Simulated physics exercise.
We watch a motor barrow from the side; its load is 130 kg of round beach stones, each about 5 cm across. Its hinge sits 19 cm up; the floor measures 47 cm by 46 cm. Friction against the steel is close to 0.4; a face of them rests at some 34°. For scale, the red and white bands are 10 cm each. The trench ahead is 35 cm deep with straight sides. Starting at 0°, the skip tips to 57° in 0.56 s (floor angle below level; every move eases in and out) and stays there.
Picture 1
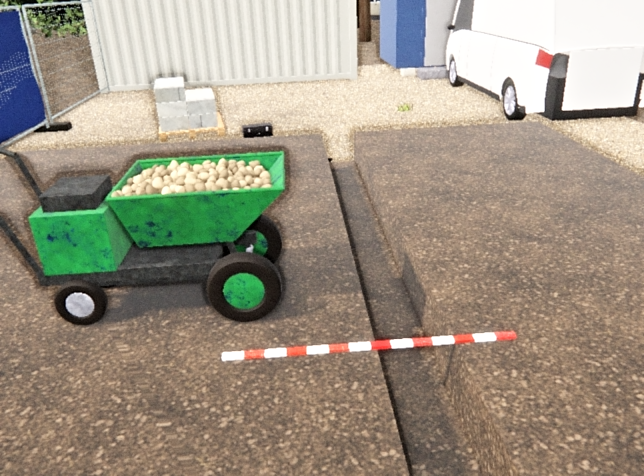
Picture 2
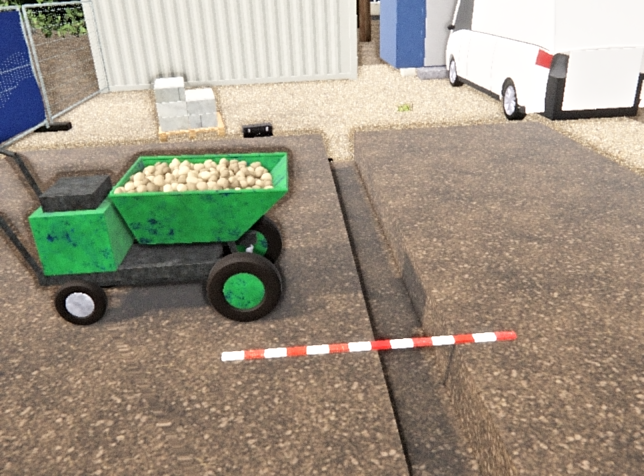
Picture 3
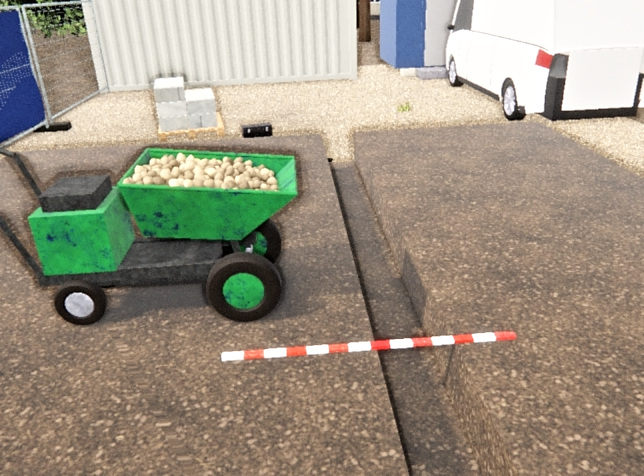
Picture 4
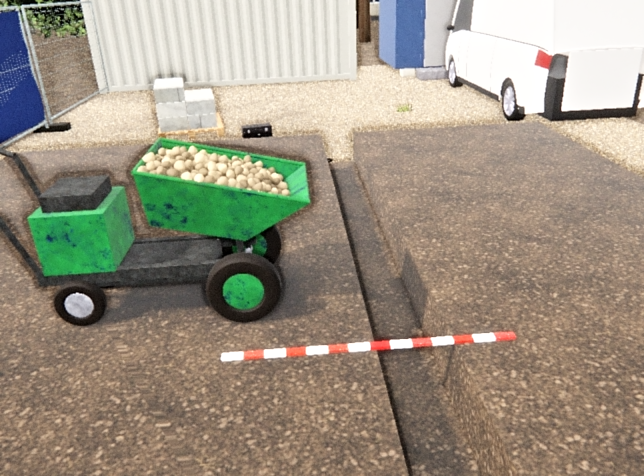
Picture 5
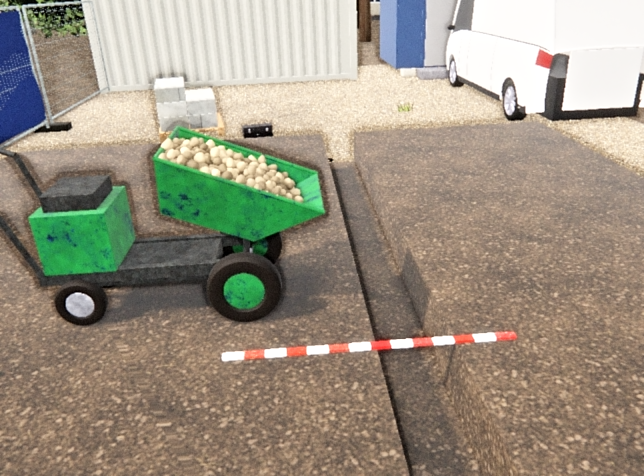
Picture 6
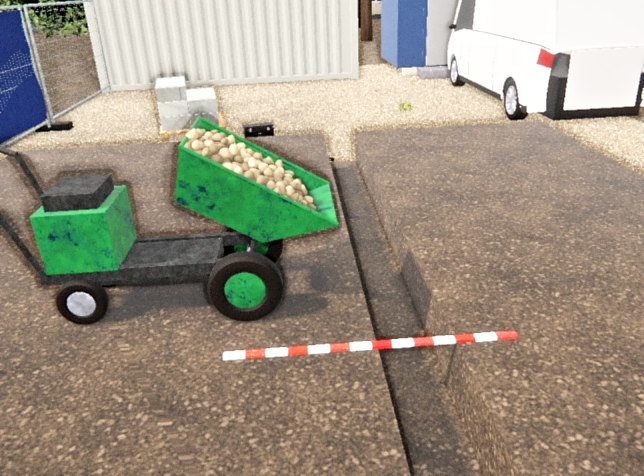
A green skip heaped with round, pale stones starts level on a small motor barrow parked beside a narrow trench. It lifts at its left end and tilts steadily down to the right, ending steeply slanted with the stones still inside, while the barrow's wheels stay put.
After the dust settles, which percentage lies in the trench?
Some 84 per cent of it.
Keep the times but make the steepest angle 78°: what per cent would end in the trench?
Then about 90 per cent.
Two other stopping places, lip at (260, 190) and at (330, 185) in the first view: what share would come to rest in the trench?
First some 90, then 45 per cent.
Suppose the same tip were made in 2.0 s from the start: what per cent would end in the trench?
In that case some 100 per cent.
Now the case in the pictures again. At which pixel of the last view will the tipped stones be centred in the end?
Their middle is at about (401, 321).
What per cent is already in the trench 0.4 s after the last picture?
Some 15 per cent.
Then, 0.1 s after the last picture the floor is at 48°, 100 % in the skip; the foremost stones are at (332, 223).
Then, 0.4 s after the last picture the floor is at 57°, 82 % in the skip, 2 % short of the trench, 16 % in the trench; the foremost stones are at (406, 273).
Then, 0.7 s after the last picture the floor is at 57°, 30 % in the skip, 1 % short of the trench, 54 % in the trench, 16 % past the trench; the foremost stones are at (522, 271).
Then, 2.7 s after the last picture the floor is at 57°, 0 % in the skip, 84 % in the trench, 16 % past the trench; the foremost stones are past the picture's edge.
